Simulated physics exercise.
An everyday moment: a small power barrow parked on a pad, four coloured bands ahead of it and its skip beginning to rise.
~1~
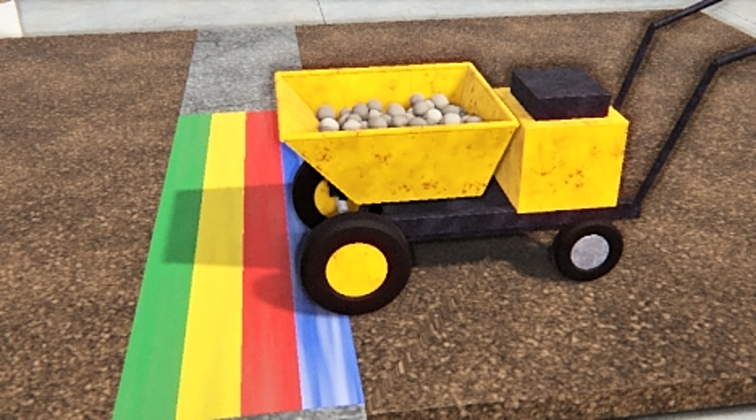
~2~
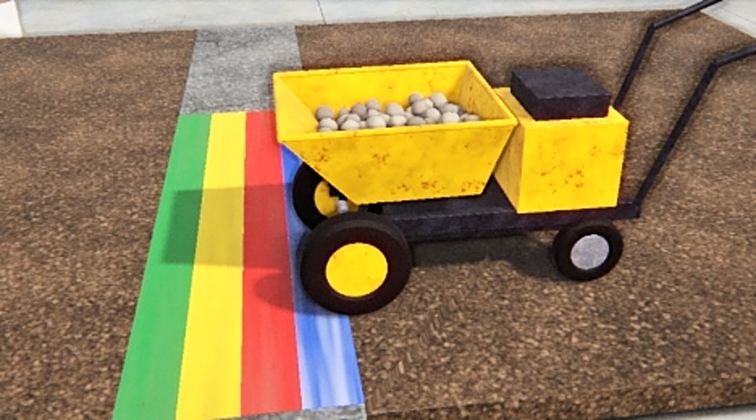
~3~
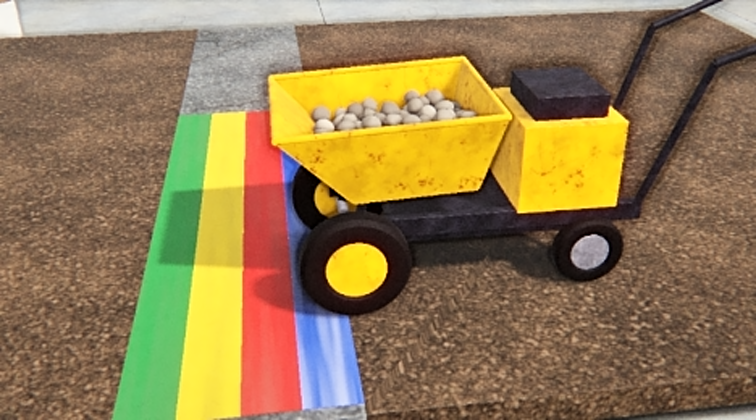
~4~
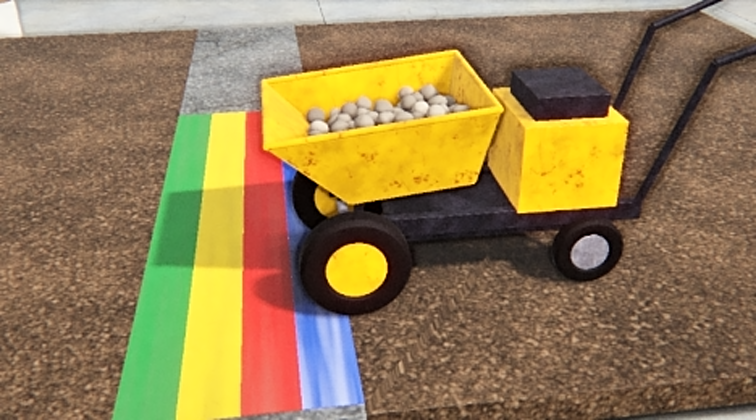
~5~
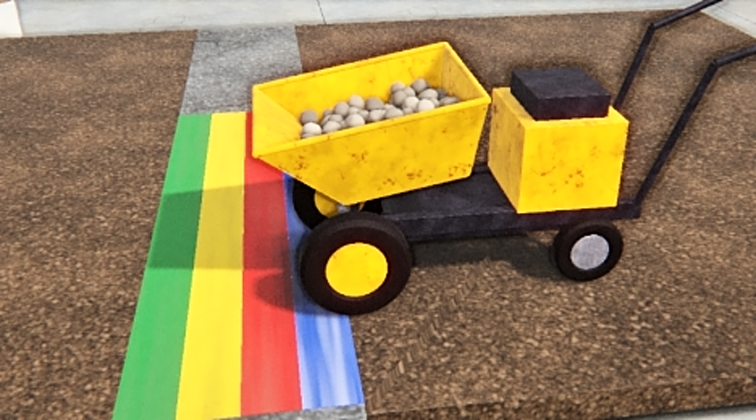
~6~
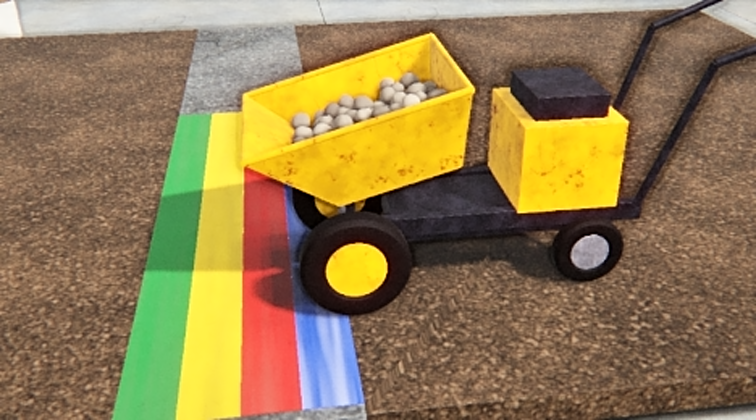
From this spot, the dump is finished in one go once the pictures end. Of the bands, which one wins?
The green band wins.
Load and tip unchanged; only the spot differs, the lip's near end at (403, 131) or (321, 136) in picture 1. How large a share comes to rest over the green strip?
The shares come out close to 10 and 30 per cent, in that order.
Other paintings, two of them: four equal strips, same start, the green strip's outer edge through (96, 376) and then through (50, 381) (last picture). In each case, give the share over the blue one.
Respectively 0 and 0 percent.
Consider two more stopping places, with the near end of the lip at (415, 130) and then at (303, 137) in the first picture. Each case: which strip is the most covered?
One by one: The strip in red and green.
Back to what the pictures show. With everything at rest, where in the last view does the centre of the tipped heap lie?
Around (146, 274).
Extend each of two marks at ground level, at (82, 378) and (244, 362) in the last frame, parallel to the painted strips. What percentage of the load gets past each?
20 % and 70 %.
Just after the last frame, skip tipped steeply; every one in the skip.
A moment on, skip tipped right over; the larger part in the skip; just a few over the yellow strip; roughly a quarter over the green strip; just a few off the paint.
Further on, skip tipped right over; roughly a third in the skip; about a tenth over the yellow strip; roughly a third over the green strip; roughly a third off the paint.
When it is over, skip tipped right over; roughly a third in the skip; not one over the blue strip; not one over the red strip; about a tenth over the yellow strip; roughly a third over the green strip; roughly a third off the paint.
